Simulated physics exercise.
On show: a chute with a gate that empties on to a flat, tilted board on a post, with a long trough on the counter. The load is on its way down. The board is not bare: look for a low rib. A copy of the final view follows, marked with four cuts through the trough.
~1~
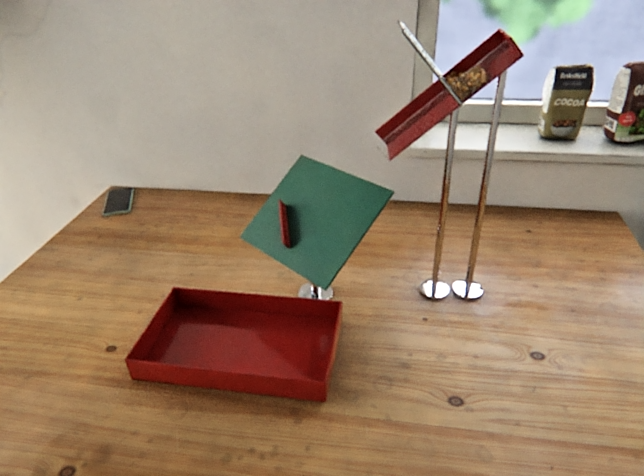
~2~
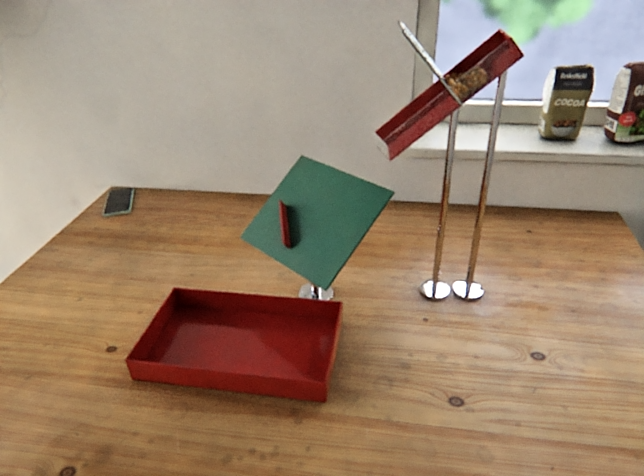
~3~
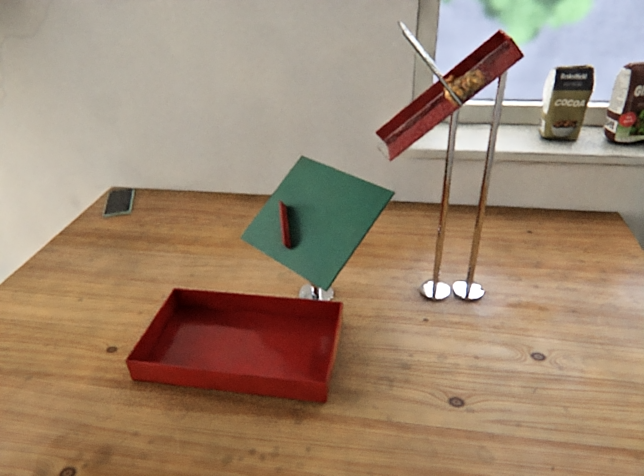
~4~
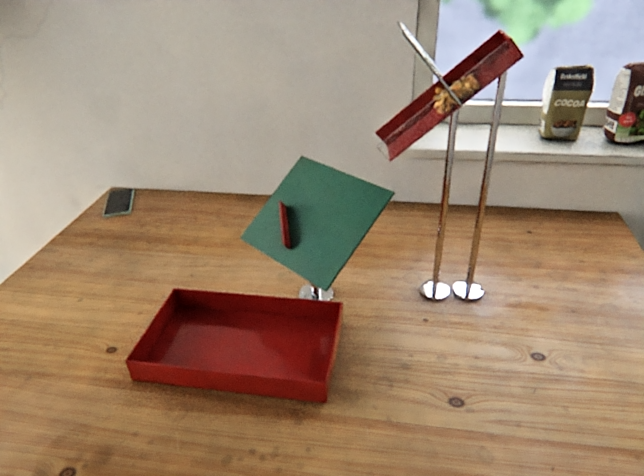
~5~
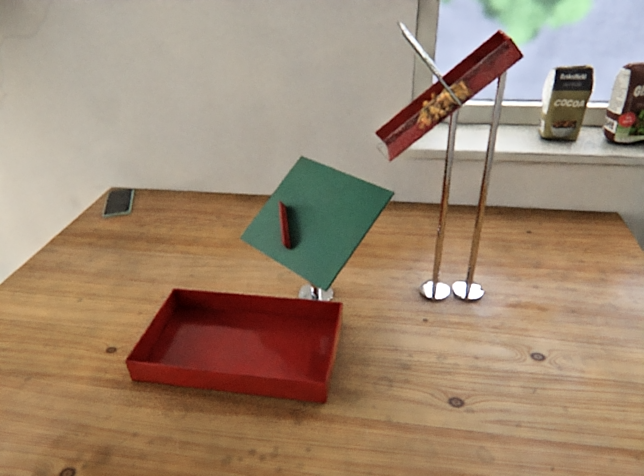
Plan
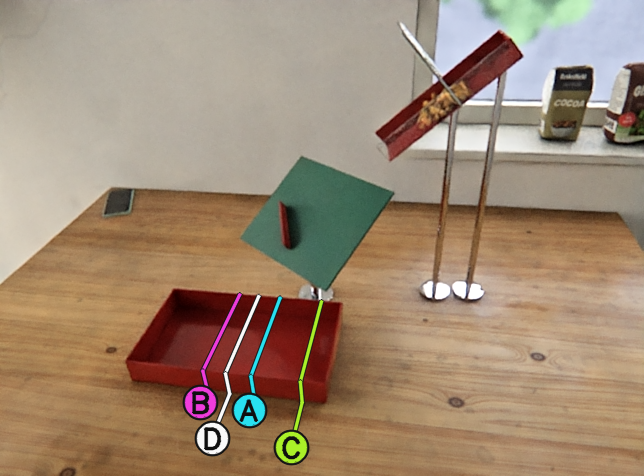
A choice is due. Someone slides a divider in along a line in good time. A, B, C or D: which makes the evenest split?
Line A.
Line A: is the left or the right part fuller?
Right.
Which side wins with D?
Right.
On the marked copy, line A crosses the front rim at (251, 375); line B crosses the front rim at (203, 369); line C crosses the front rim at (300, 380); line D crosses the front rim at (225, 372).
For line A, of what is caught, roughly a quarter on the left of the divider, the larger part on the right.
For line B, of what is caught, about a tenth on the left of the divider, almost all on the right.
For line C, of what is caught, almost all on the left of the divider, just a few on the right.
For line D, of what is caught, about a tenth on the left of the divider, almost all on the right.
